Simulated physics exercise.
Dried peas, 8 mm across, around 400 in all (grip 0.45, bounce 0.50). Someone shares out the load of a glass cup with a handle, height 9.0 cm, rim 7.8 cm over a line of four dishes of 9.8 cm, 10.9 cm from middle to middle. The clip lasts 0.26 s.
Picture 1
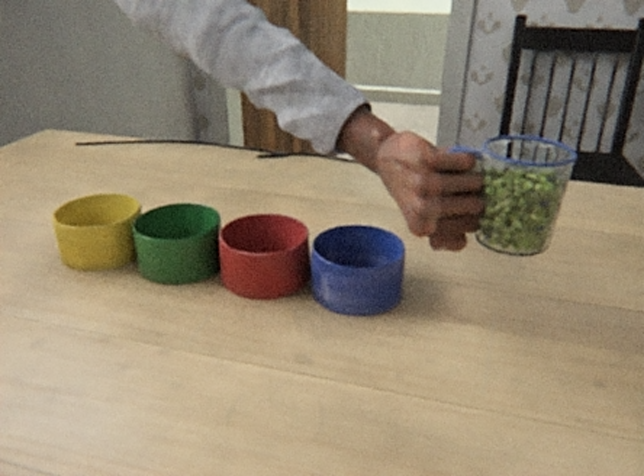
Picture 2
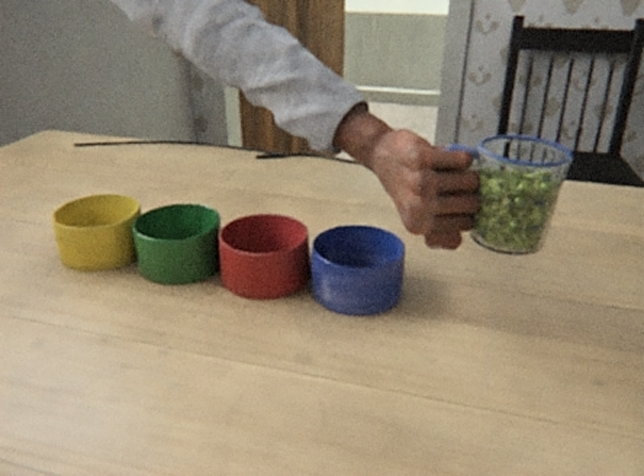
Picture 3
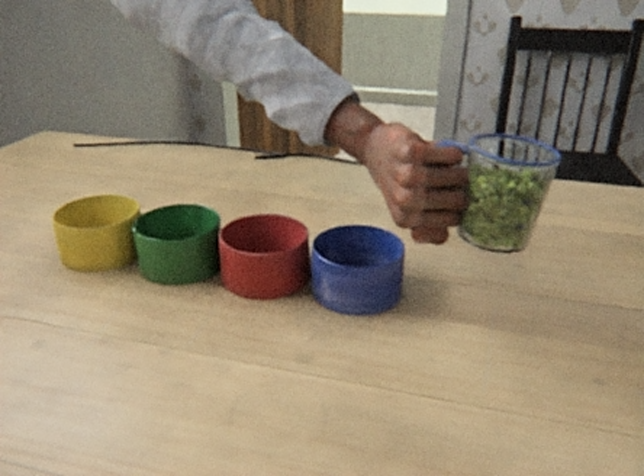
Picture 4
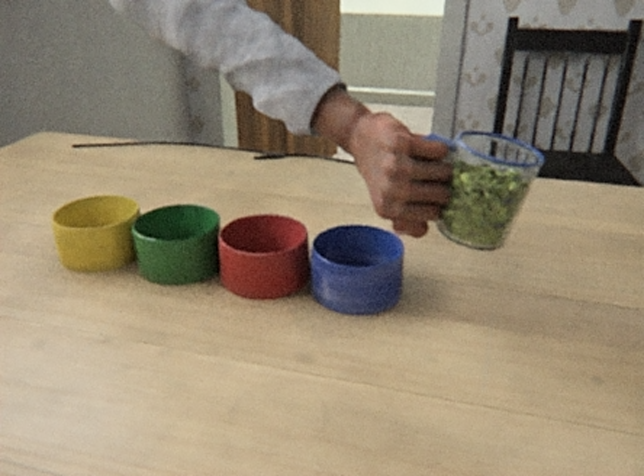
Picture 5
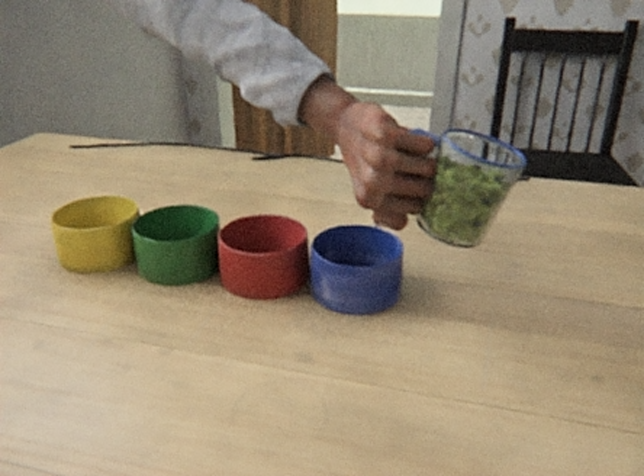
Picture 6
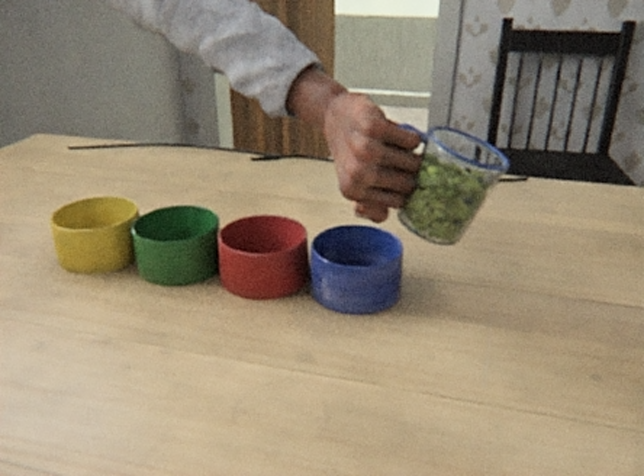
At first, a hand holds a clear cup of green pieces upright by its handle, to the right of yellow, green, red and blue dishes lined up on a wooden table. The hand then moves the cup a short way left toward the blue dish, tilting it slightly while the dishes stay put.
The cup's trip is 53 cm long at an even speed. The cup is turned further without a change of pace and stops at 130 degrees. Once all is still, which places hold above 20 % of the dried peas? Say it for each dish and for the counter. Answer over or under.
Red dish: Under; blue dish: Under; green dish: Over; yellow dish: Under; on the counter: Under.
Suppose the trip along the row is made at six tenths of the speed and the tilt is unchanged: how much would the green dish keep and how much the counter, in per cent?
In that case green 0; counter 10.
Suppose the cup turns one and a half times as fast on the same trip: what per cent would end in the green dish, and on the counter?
In that case green 0, counter 10.
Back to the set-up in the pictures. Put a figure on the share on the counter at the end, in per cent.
About 10 per cent.
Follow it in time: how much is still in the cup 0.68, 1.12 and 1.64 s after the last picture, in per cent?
About 100, 25, 0.
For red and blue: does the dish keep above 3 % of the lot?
Red yes; blue no.
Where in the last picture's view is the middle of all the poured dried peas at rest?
At about (179, 252).
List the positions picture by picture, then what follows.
The first frame shows cup at (519, 196), tilt 0 degrees, lip at (574, 154), moved 0.0 cm; middle of the pieces at (516, 208); blue dish at (359, 246); red dish at (264, 233); green dish at (177, 221); yellow dish at (97, 210).
The second frame shows cup at (515, 195), tilt 1 degrees, lip at (570, 155), moved 0.4 cm; middle of the pieces at (512, 207).
The third frame shows cup at (503, 194), tilt 4 degrees, lip at (559, 156), moved 1.4 cm; middle of the pieces at (499, 206).
The fourth frame shows cup at (484, 191), tilt 9 degrees, lip at (542, 158), moved 3.0 cm; middle of the pieces at (480, 203).
The fifth frame shows cup at (466, 190), tilt 14 degrees, lip at (524, 161), moved 4.7 cm; middle of the pieces at (460, 201).
The sixth frame shows cup at (448, 188), tilt 19 degrees, lip at (507, 164), moved 6.4 cm; middle of the pieces at (442, 198); blue dish at (357, 245); red dish at (263, 234); green dish at (176, 223); yellow dish at (95, 213).
Then, 0.68 s after the last picture, tilt 86 degrees; cup holds 100 %.
Then, 1.12 s after the last picture, tilt 129 degrees; cup holds 25 %, red 15 %, green 55 %.
Then, 1.64 s after the last picture, tilt 130 degrees; cup holds 0 %, red 15 %, green 70 %, yellow 10 %.
In the end, red 15 %, blue 0 %, green 70 %, yellow 10 %, counter 10 %.
